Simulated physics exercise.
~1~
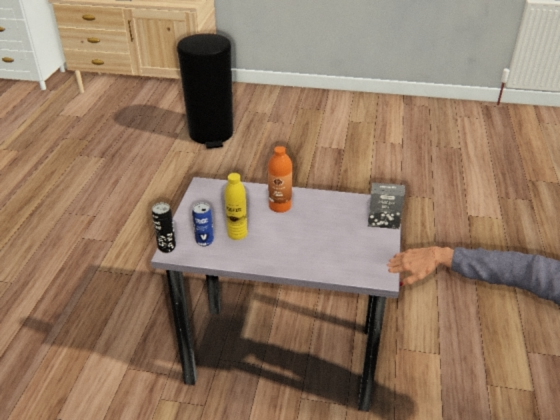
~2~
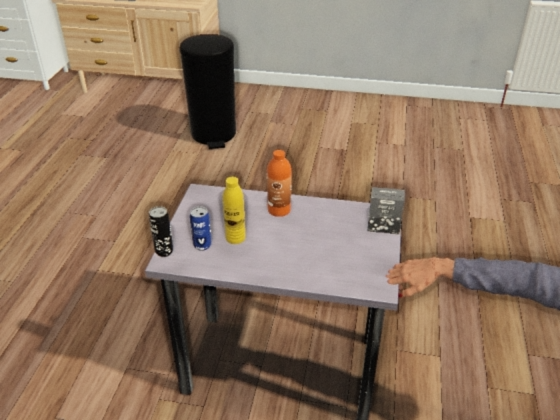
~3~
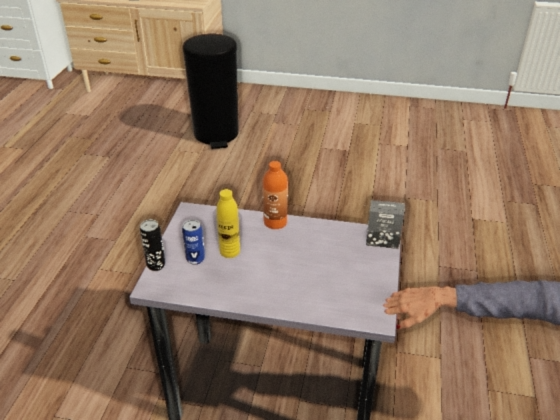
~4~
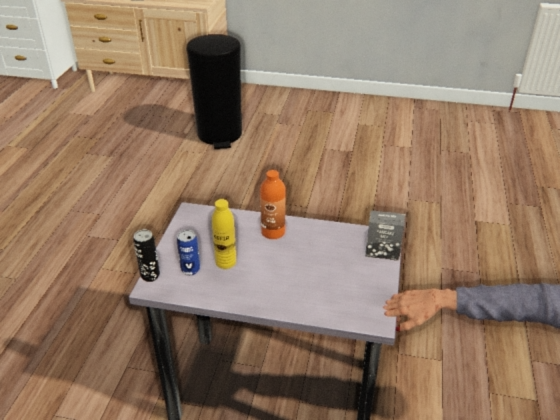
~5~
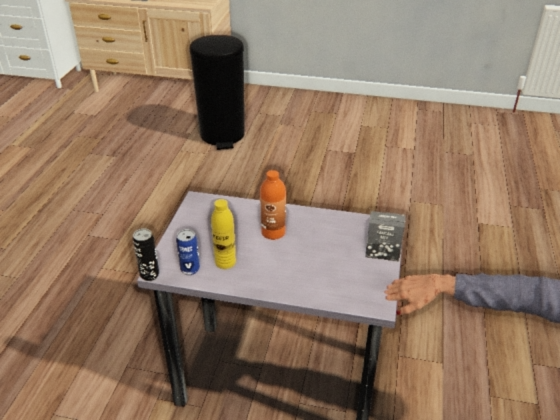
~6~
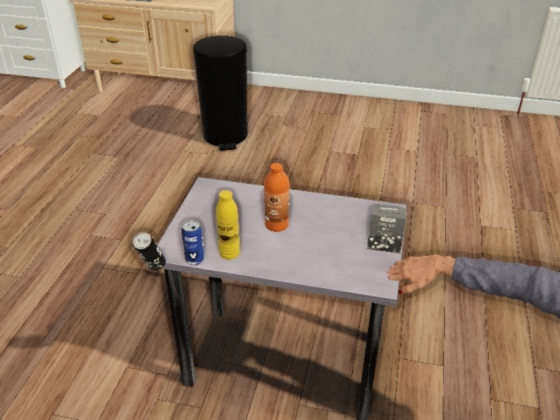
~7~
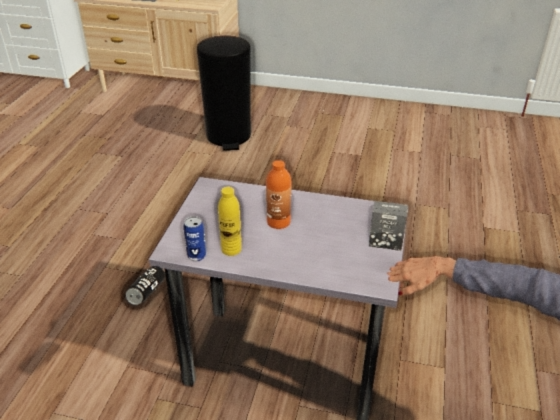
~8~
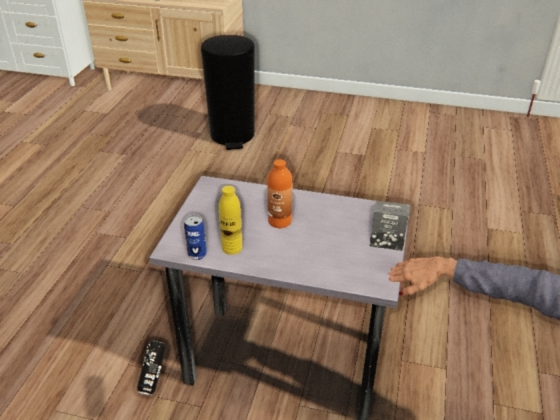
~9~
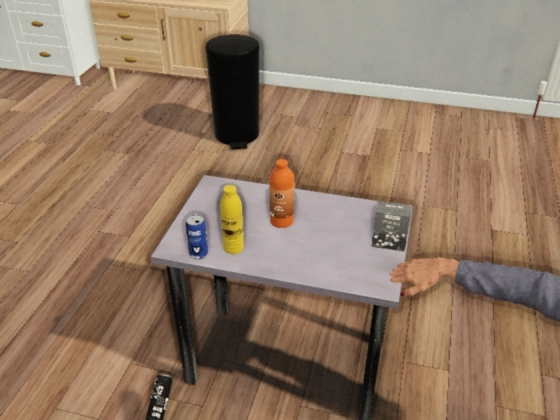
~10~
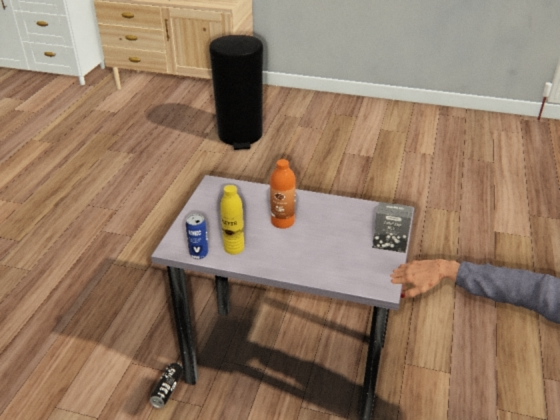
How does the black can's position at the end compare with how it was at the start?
At the start the black can stands upright on the table, and at the end it lies on its side on the floor.
